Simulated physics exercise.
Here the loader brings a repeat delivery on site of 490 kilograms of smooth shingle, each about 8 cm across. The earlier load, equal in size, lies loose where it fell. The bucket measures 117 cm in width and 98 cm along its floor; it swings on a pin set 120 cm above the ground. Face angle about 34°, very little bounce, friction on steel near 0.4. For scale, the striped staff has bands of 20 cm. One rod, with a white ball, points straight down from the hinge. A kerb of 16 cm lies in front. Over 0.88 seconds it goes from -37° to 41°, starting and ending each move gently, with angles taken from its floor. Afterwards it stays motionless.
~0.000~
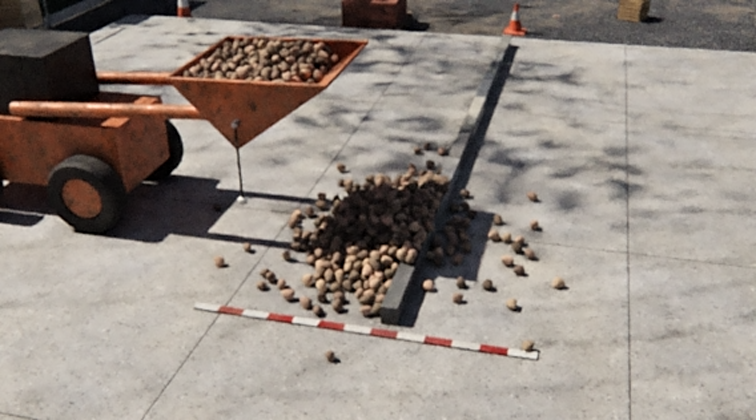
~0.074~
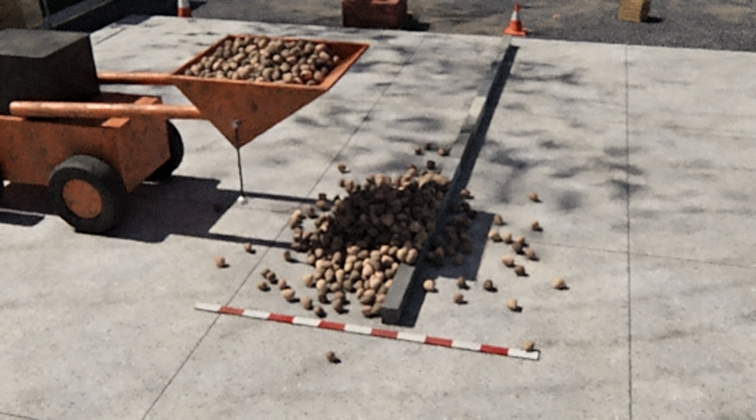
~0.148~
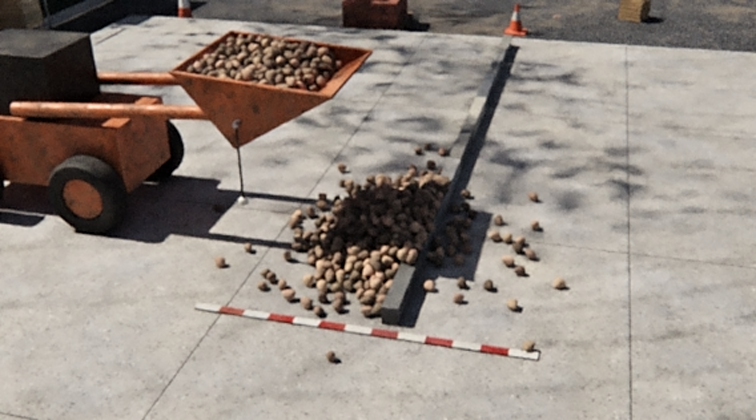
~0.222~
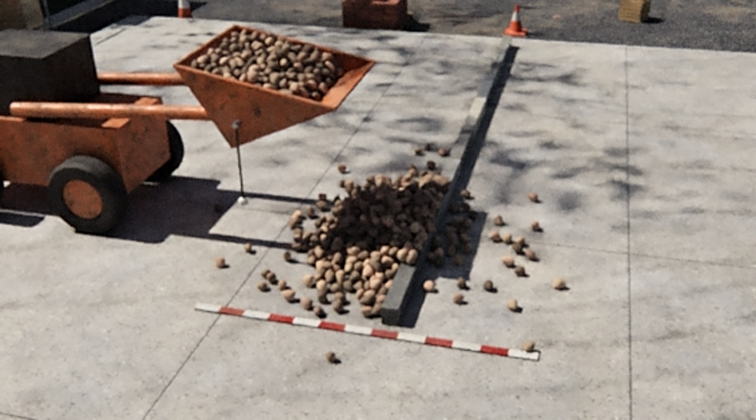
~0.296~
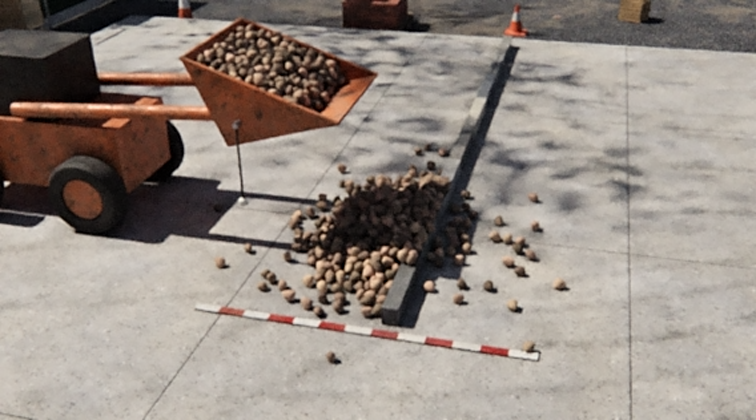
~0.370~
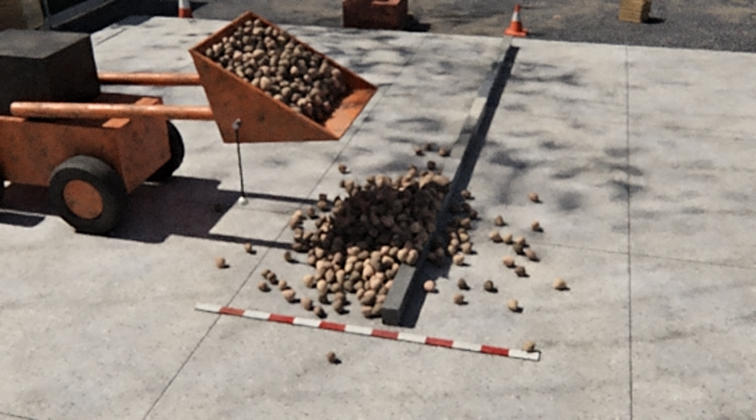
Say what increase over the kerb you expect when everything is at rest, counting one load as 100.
Some 9 per cent is added.
After 0.7 s the floor is at 29°; in per cent of one load, 100 in the bucket, 94 on this side of the kerb, 6 over the kerb; the foremost stones are at (531, 262).
After 1.0 s the floor is at 41°; in per cent of one load, 65 in the bucket, 129 on this side of the kerb, 6 over the kerb; the foremost stones are at (531, 262).
After 1.3 s the floor is at 41°; in per cent of one load, 10 in the bucket, 182 on this side of the kerb, 8 over the kerb; the foremost stones are at (531, 262).
After 4.1 s the floor is at 41°; in per cent of one load, 0 in the bucket, 185 on this side of the kerb, 15 over the kerb; the foremost stones are at (543, 269). Net gain over the kerb, 9.
